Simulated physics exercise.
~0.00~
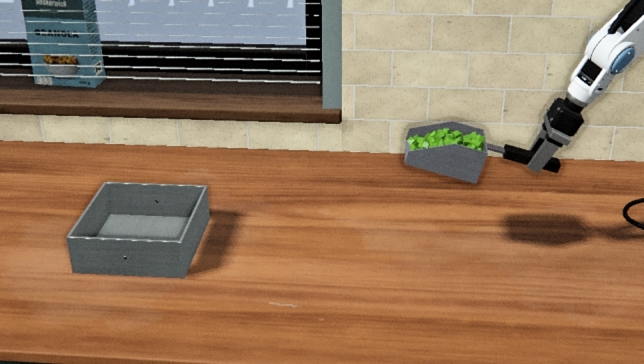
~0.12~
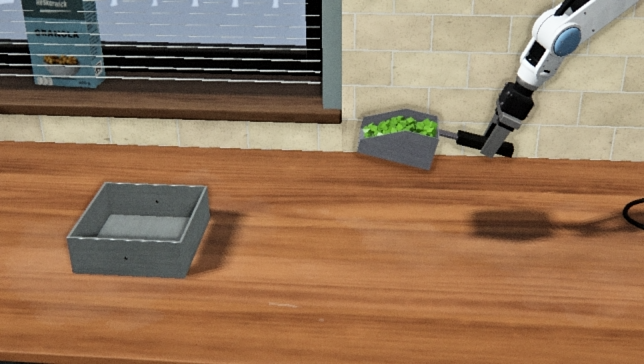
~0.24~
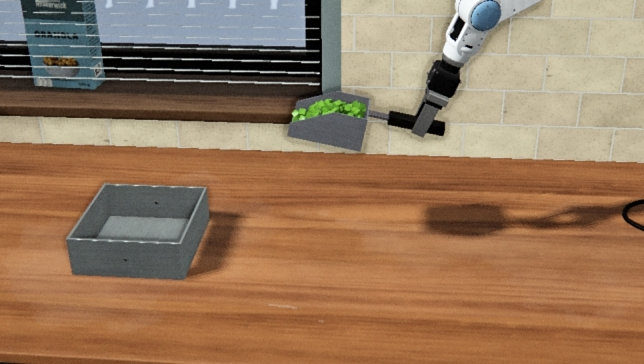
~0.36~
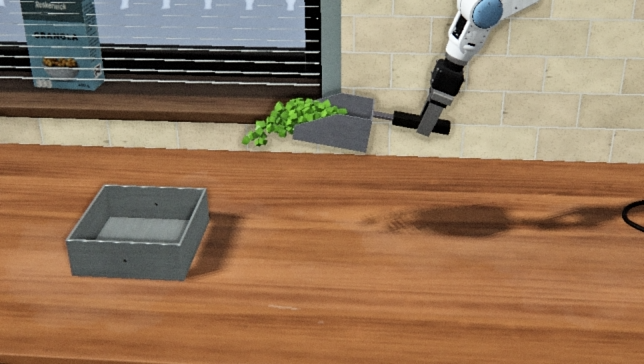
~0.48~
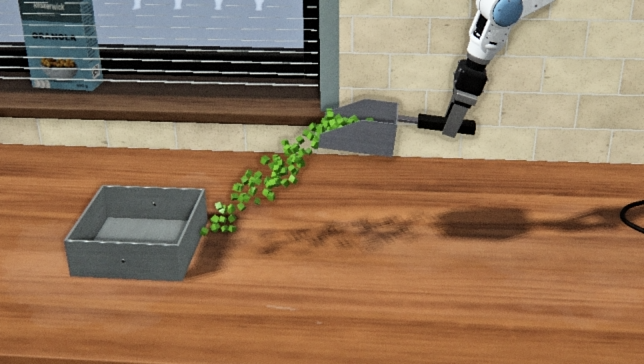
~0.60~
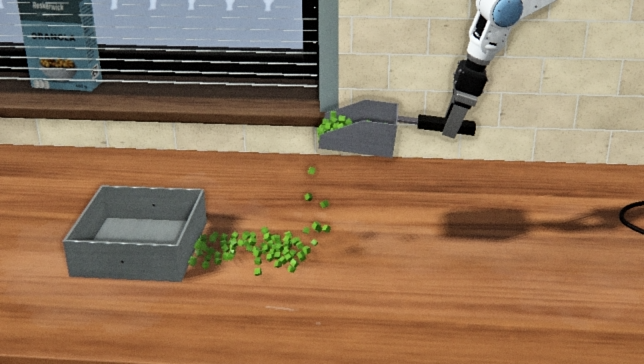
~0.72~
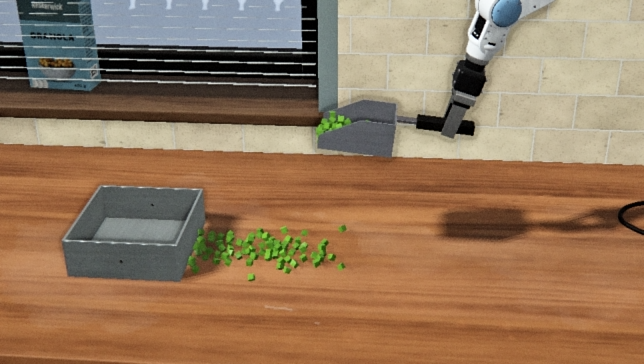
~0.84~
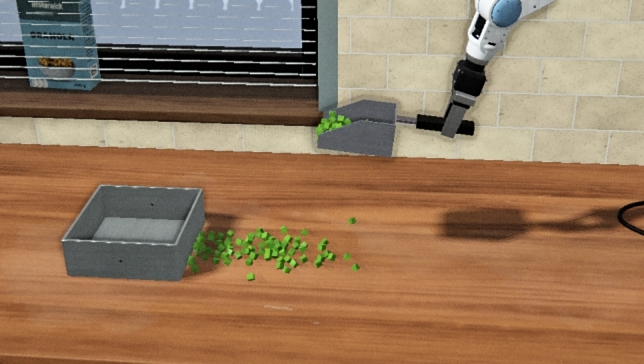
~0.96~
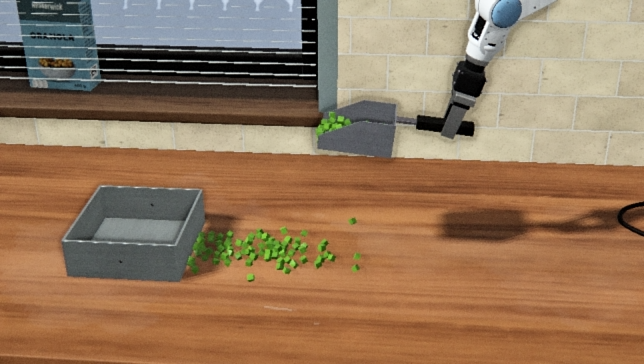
Robot arm carrying a scoop of green vegetable dice left, jerking back and spilling many onto the table beside an empty tray.
